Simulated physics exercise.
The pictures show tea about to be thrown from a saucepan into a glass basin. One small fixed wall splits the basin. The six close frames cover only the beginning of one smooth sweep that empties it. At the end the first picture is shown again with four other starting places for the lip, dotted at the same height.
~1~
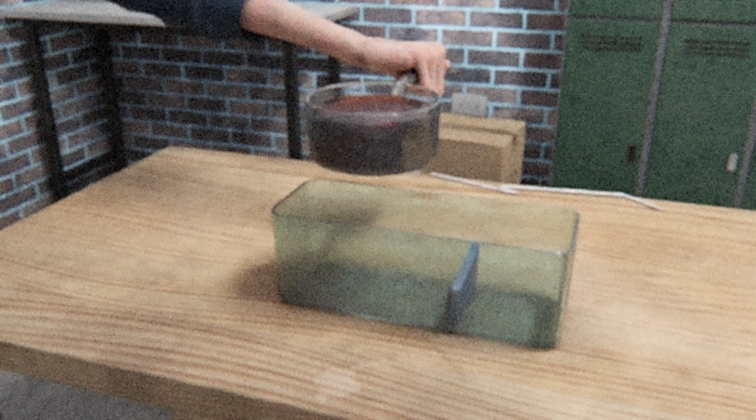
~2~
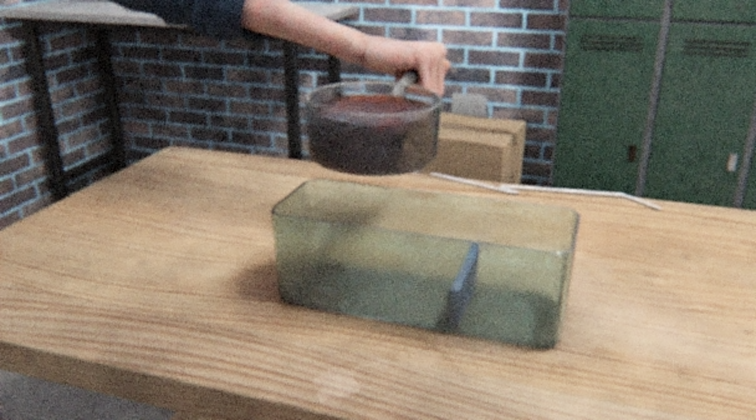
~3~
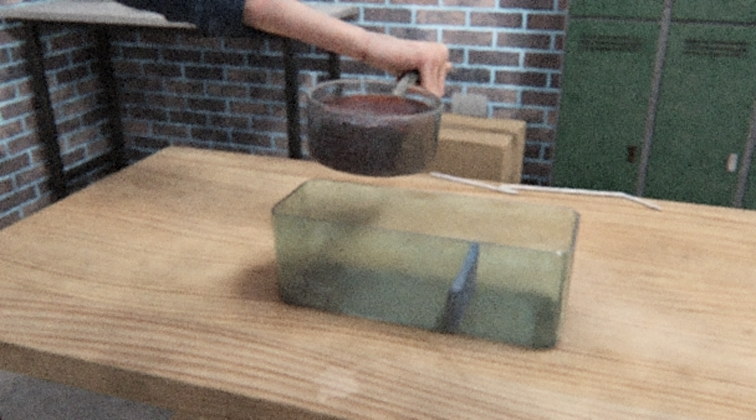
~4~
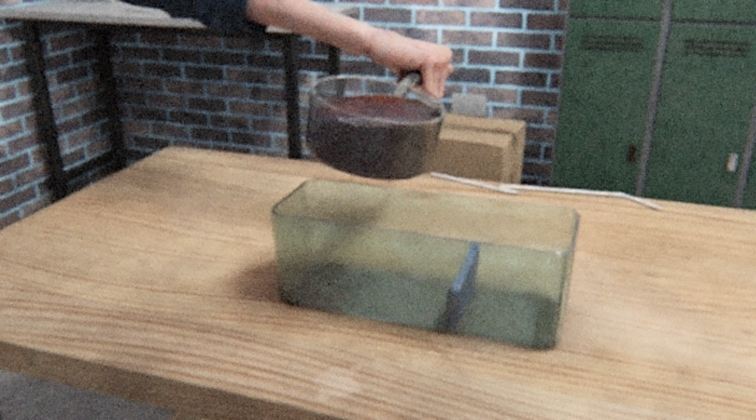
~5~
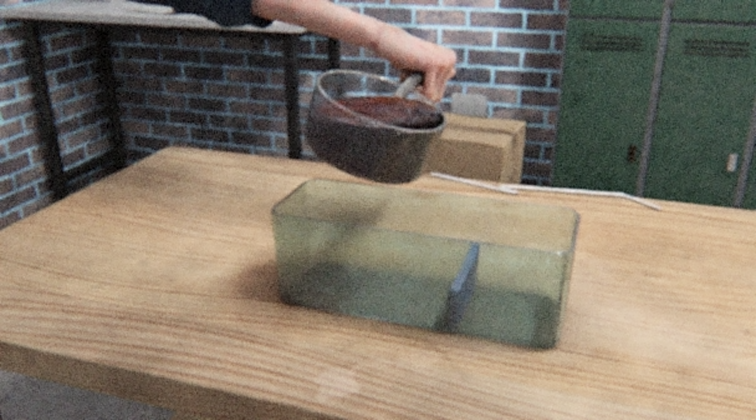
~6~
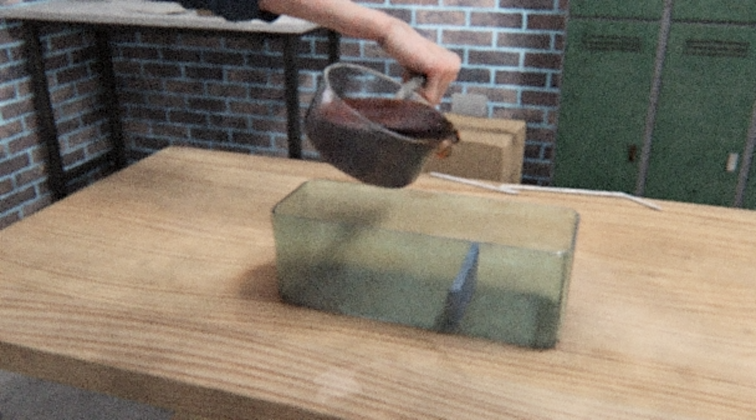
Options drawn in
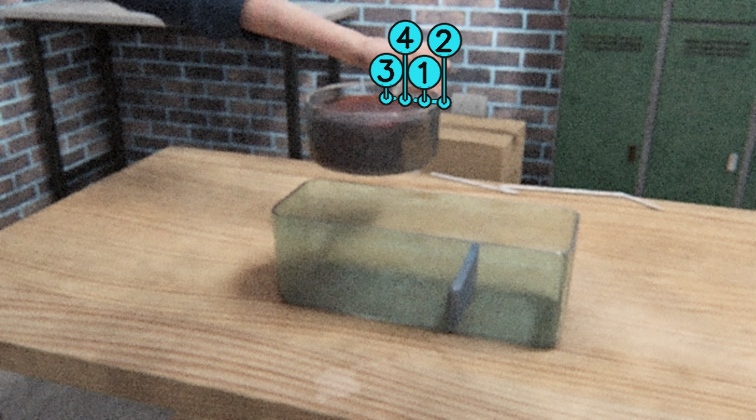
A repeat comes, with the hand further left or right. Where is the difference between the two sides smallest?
It is 1.
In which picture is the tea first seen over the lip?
Picture 5.
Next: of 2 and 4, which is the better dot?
2.
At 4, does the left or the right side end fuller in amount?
The left side.
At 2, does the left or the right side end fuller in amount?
More ends on the right.
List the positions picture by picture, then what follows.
The first frame shows upright, lip at (437, 101); basin from (281, 297) to (560, 346); top of the wall at (466, 267); nothing has left yet.
The second frame shows upright, lip at (437, 103); nothing has left yet.
The third frame shows tipped about 5°, lip at (439, 107); nothing has left yet.
The fourth frame shows tipped about 11°, lip at (441, 115); nothing has left yet.
The fifth frame shows tipped about 19°, lip at (442, 124); tea is over the lip, down to (442, 124).
The sixth frame shows tipped about 28°, lip at (442, 136); tea is over the lip, down to (448, 155).
In cyan, 1 at (424, 100); 2 at (444, 102); 3 at (386, 97); 4 at (405, 99).
Choosing 1, about 49 % ends left of the wall and 51 % right of it.
Choosing 2, about 34 % ends left of the wall and 66 % right of it.
Choosing 3, about 94 % ends left of the wall and 3 % right of it; 3 % is lost outside.
Choosing 4, about 74 % ends left of the wall and 24 % right of it; 3 % is lost outside.
